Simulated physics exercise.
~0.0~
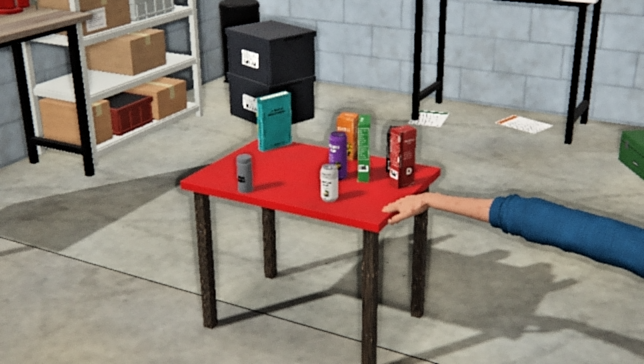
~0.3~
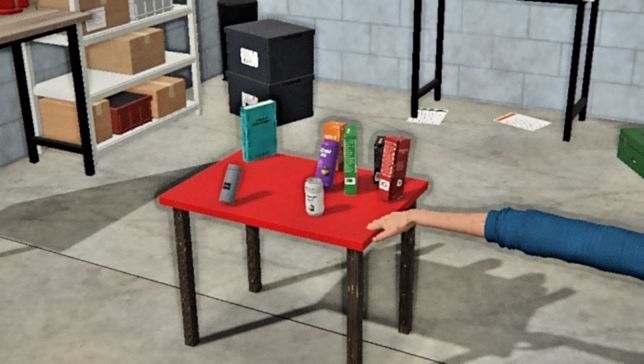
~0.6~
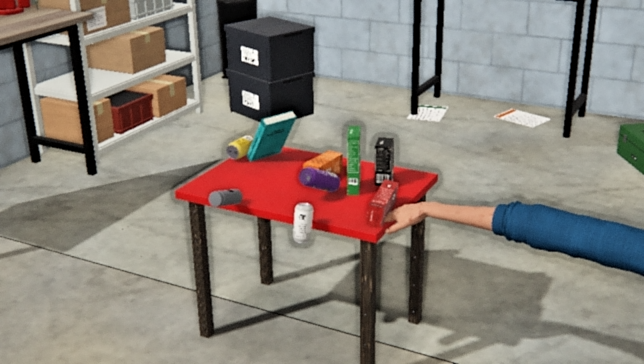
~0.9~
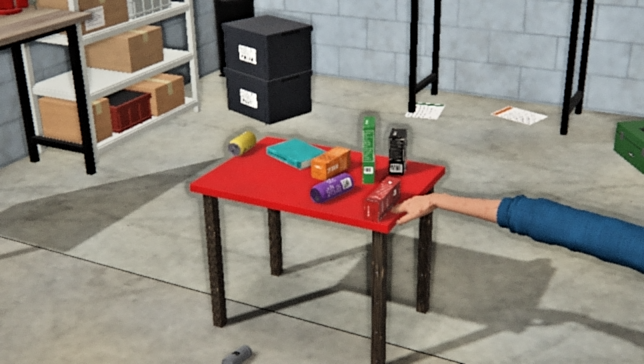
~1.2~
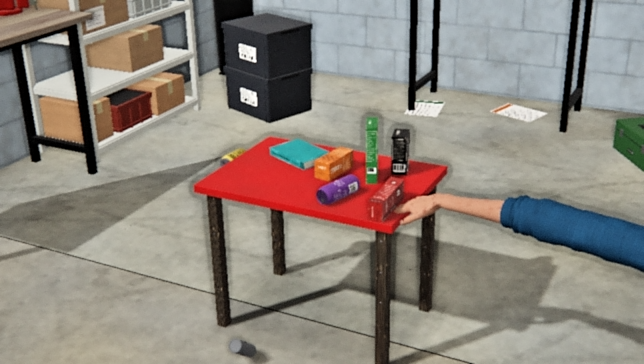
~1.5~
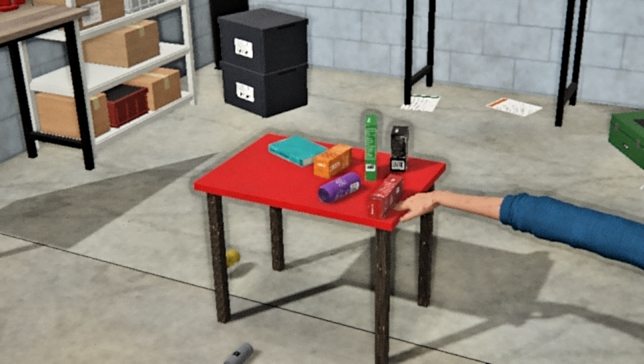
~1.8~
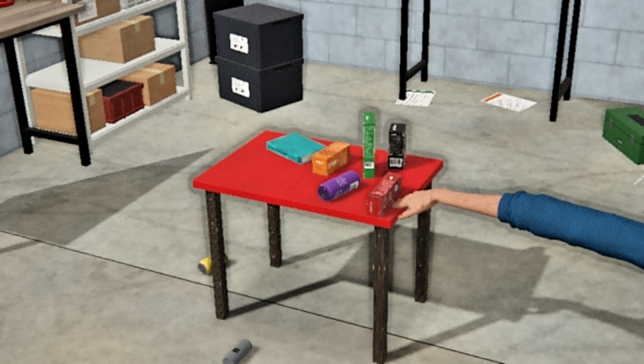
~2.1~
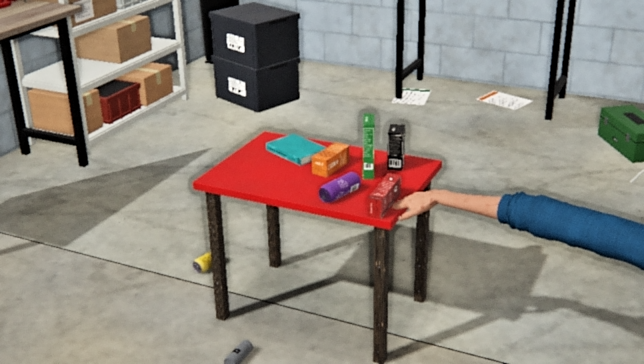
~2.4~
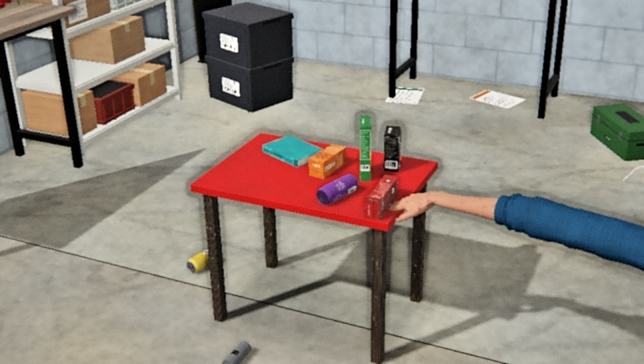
A hand jerks a red table, toppling several items and sending three to the floor.
